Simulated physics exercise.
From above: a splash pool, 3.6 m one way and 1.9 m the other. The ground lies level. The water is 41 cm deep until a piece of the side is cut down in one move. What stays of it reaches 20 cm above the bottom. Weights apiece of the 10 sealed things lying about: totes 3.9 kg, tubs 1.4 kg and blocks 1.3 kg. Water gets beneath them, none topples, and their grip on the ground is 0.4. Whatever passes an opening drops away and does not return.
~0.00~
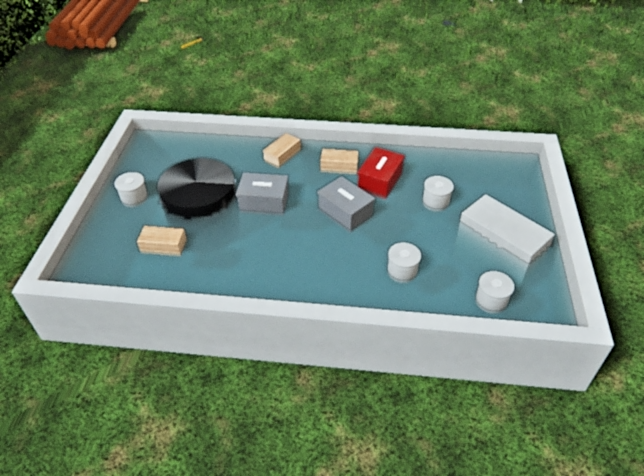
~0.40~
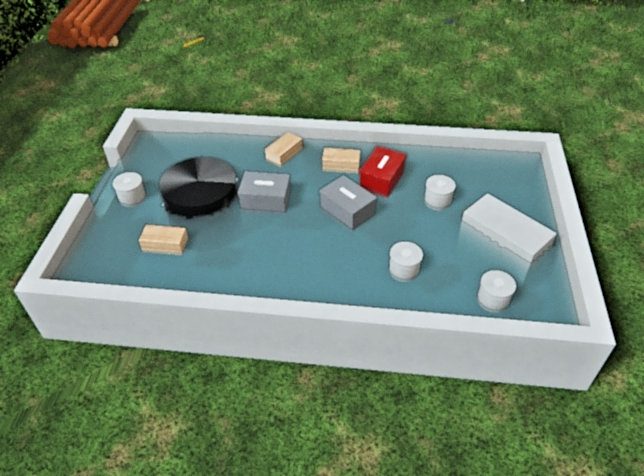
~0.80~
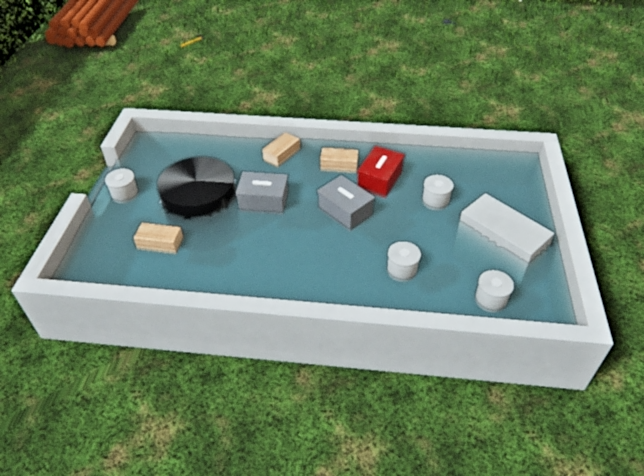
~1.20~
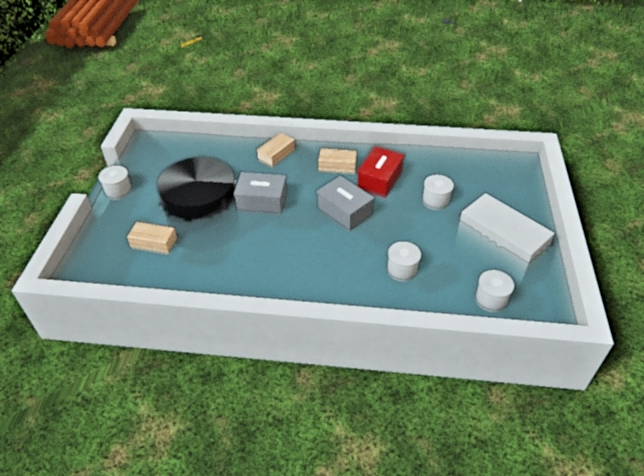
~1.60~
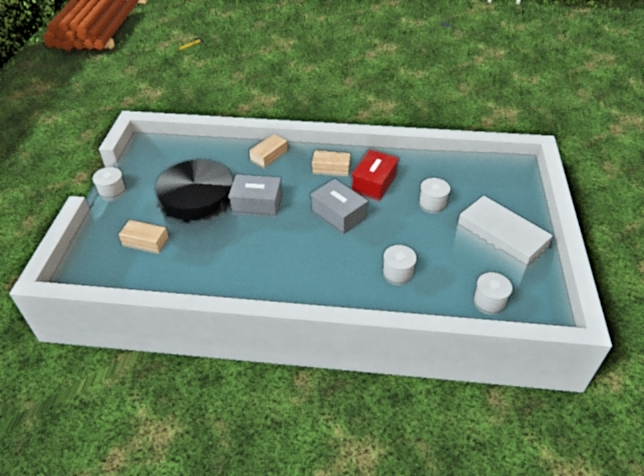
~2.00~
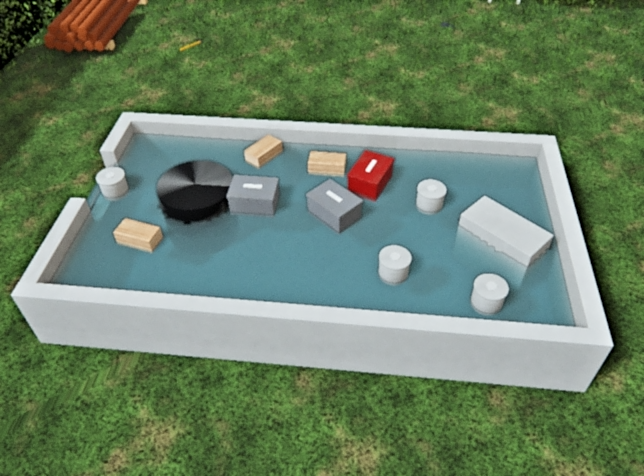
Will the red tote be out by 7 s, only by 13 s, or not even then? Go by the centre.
Expect it after the second time or never.
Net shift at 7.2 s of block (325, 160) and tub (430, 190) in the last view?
In turn: 40 cm, 20 cm.
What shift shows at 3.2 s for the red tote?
About 10 cm.
After 3.2 s the red tote is near (362, 168), 0.1 m from its start, afloat; 0 of 10 are out; 10 afloat.
After 7.2 s the red tote is near (345, 170), 0.3 m from its start, afloat; 1 of 10 are out; 9 afloat.
After 12.0 s the red tote is near (329, 172), 0.4 m from its start, afloat; 1 of 10 are out; 9 afloat.
After 16.0 s the red tote is near (315, 173), 0.5 m from its start, afloat; 2 of 10 are out; 8 afloat.
